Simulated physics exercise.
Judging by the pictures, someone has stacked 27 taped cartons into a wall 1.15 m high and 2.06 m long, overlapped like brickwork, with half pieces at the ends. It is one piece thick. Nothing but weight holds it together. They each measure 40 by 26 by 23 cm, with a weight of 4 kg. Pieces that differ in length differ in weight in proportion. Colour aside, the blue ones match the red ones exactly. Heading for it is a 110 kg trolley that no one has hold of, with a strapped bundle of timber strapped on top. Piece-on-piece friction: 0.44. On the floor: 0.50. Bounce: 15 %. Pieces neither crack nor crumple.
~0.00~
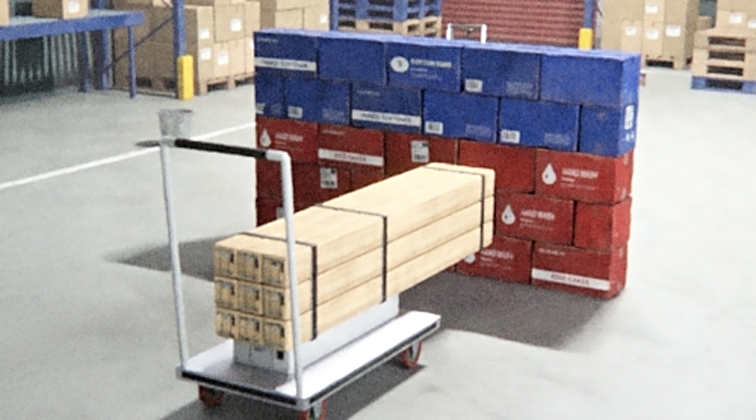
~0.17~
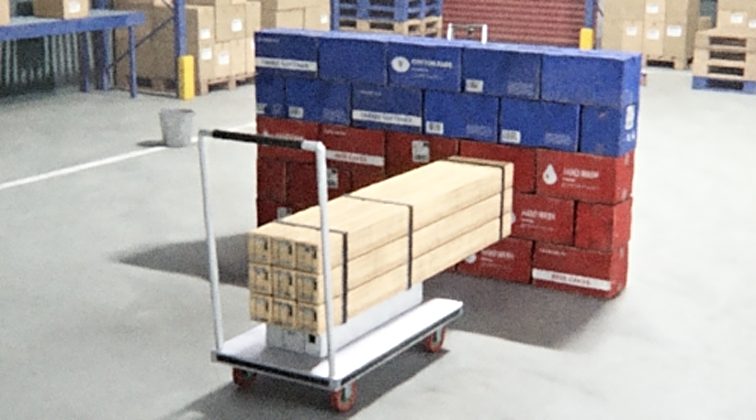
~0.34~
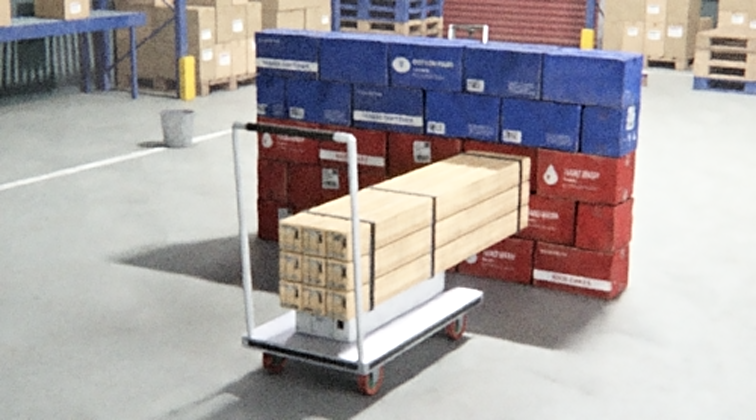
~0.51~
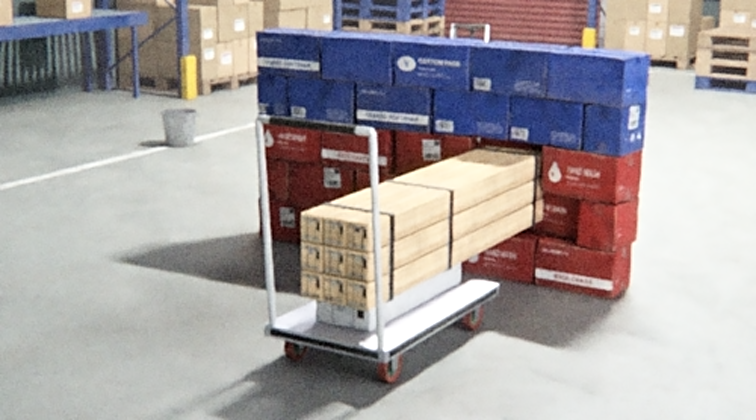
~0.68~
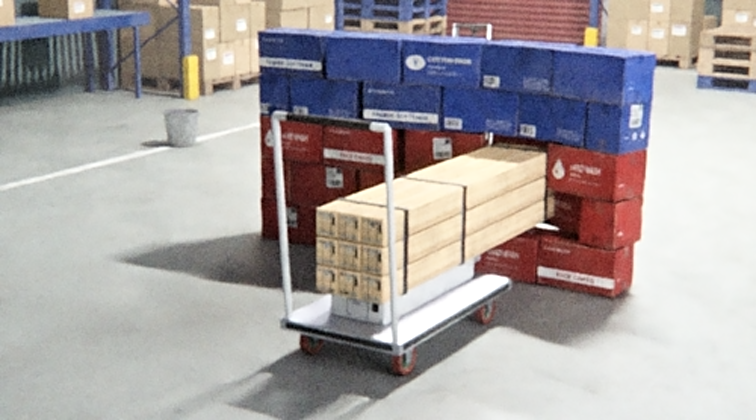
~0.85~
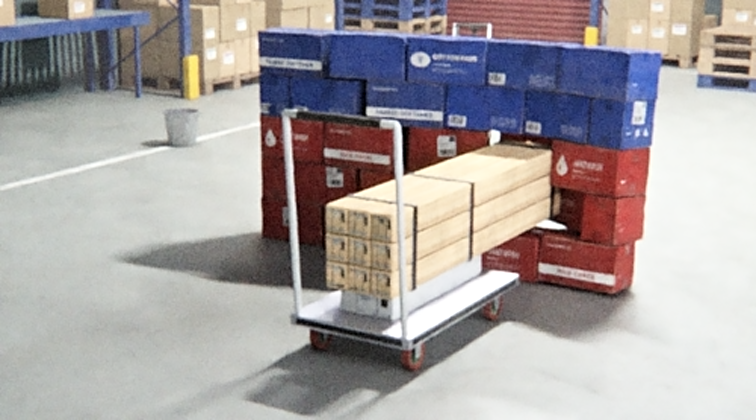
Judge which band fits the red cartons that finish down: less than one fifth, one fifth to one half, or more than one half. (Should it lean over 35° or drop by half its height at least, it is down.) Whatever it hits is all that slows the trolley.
The band is one fifth to one half.
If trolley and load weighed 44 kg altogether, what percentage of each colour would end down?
You'd get red at 0 and blue at 0 per cent down.
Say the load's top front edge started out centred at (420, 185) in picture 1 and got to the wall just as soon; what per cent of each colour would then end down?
You'd end up with red at 40 per cent down and blue at 70 per cent.
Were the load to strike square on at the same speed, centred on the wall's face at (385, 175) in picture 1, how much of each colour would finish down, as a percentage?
Red 30 %, blue 70 %.
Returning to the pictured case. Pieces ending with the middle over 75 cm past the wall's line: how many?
8 or so.
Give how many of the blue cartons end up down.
Of the blue ones, 8.
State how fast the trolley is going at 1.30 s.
0.1 m/s.
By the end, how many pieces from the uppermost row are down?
Exactly 4.
Around 1.30 s, load 38 cm past the wall's line, still rolling; 1 of the 16 red cartons down (1 of 27 in all colours); top red carton tipped 14°; top blue carton tipped 13°.
Around 1.68 s, load 40 cm past the wall's line, stopped; 6 of the 16 red cartons down (12 of 27 in all colours); top red carton tipped 43°, 7 cm lower; top blue carton tipped 33°.
Around 2.14 s, load 40 cm past the wall's line, stopped; 6 of the 16 red cartons down (14 of 27 in all colours); top red carton on its side; top blue carton tipped 51°, 54 cm lower.
Finally (3.5 s), load 40 cm past the wall's line, stopped; 6 of the 16 red cartons down (14 of 27 in all colours); top red carton on its side; top blue carton upside down. That is 38 per cent. Seen by the last camera, middles, top red carton near (418, 212), top blue carton near (293, 184).
